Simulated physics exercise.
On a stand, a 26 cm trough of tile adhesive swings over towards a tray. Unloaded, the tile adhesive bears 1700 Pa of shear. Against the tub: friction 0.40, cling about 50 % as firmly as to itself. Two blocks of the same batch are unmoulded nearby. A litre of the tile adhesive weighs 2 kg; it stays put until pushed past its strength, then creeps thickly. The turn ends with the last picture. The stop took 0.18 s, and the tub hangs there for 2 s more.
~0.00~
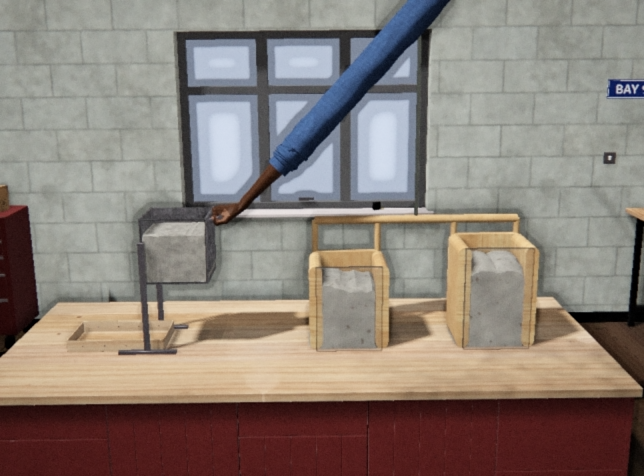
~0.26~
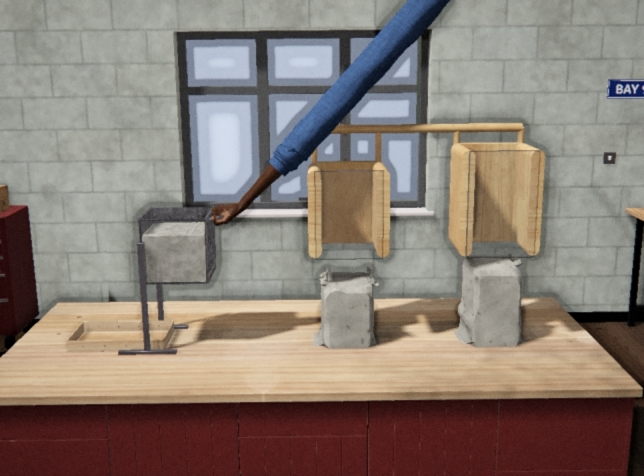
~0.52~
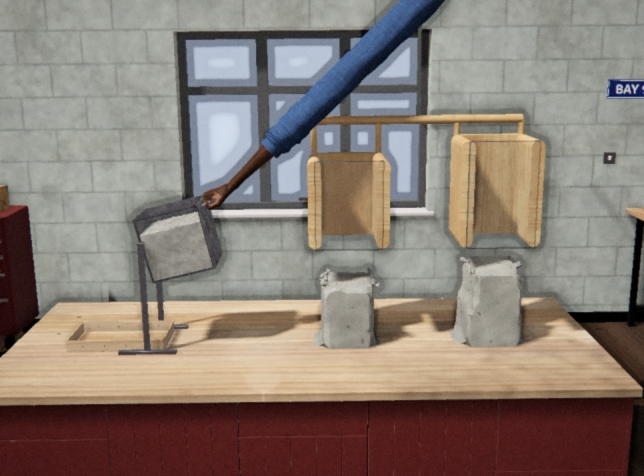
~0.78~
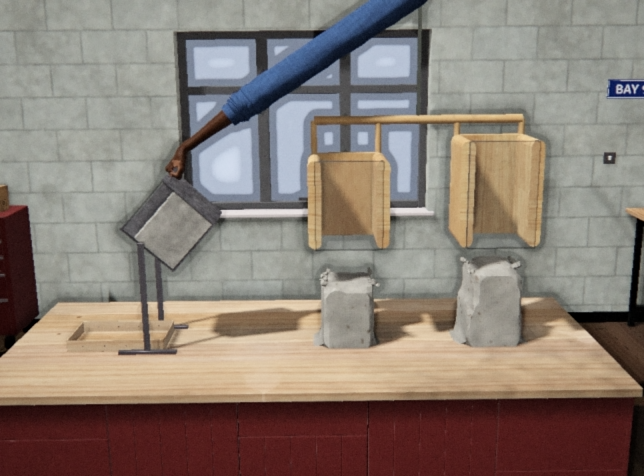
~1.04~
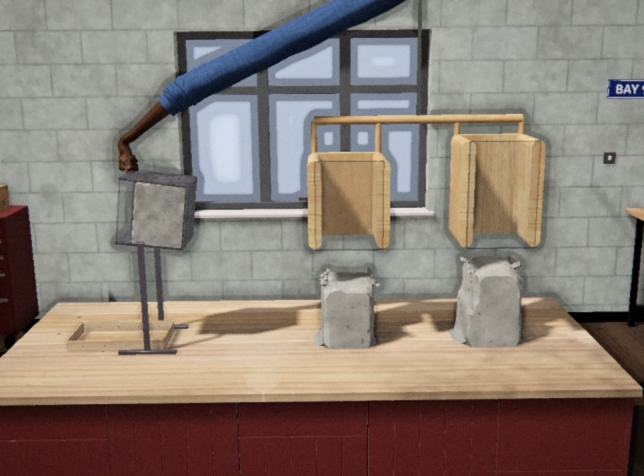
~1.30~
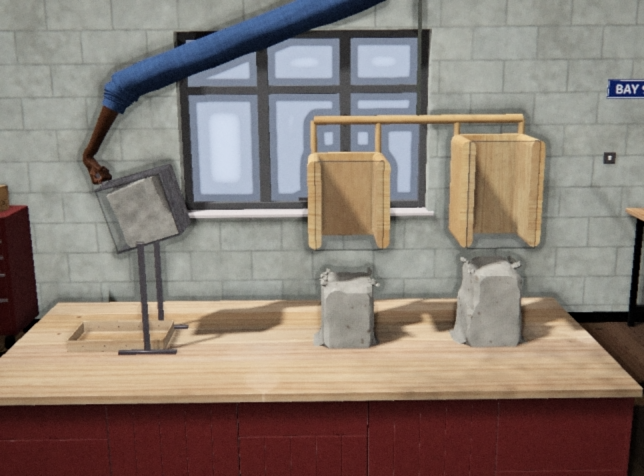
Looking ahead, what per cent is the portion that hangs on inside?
The portion that hangs on inside is near 42 %.
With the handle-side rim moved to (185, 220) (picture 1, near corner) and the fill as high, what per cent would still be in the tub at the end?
Then about 100 %.
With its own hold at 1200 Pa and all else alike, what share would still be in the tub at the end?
Then about 40 %.
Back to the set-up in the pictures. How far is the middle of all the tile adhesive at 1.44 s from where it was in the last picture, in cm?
About 3 cm.
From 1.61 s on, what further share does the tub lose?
About 40 %.
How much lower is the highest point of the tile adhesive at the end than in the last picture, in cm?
Roughly 14 cm.
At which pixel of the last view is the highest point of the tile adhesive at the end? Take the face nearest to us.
Around (132, 213).
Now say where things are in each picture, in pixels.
Handle-side rim at (204, 219), tilt 0 degrees; top of the tile adhesive at (198, 234); blocks stand 29 cm, 36 cm (left to right), in the first picture.
Handle-side rim at (204, 219), tilt 0 degrees; top of the tile adhesive at (198, 234); blocks stand 29 cm, 35 cm (left to right), in the second picture.
Handle-side rim at (196, 205), tilt 13 degrees; top of the tile adhesive at (195, 222); blocks stand 29 cm, 34 cm (left to right), in the third picture.
Handle-side rim at (161, 181), tilt 48 degrees; top of the tile adhesive at (175, 195); blocks stand 29 cm, 34 cm (left to right), in the fourth picture.
Handle-side rim at (119, 180), tilt 83 degrees; top of the tile adhesive at (139, 184); blocks stand 29 cm, 34 cm (left to right), in the fifth picture.
Handle-side rim at (95, 192), tilt 106 degrees; top of the tile adhesive at (151, 179); blocks stand 29 cm, 34 cm (left to right), in the sixth picture.
After 1.44 s, the tub is at 106 degrees and holds 100 %.
After 1.61 s, the tub is at 106 degrees and holds 83 %.
After 1.78 s, the tub is at 106 degrees and holds 60 %.
After 1.95 s, the tub is at 106 degrees and holds 42 %.
After 3.30 s, at the end, the tub is at 106 degrees and holds 42 %.
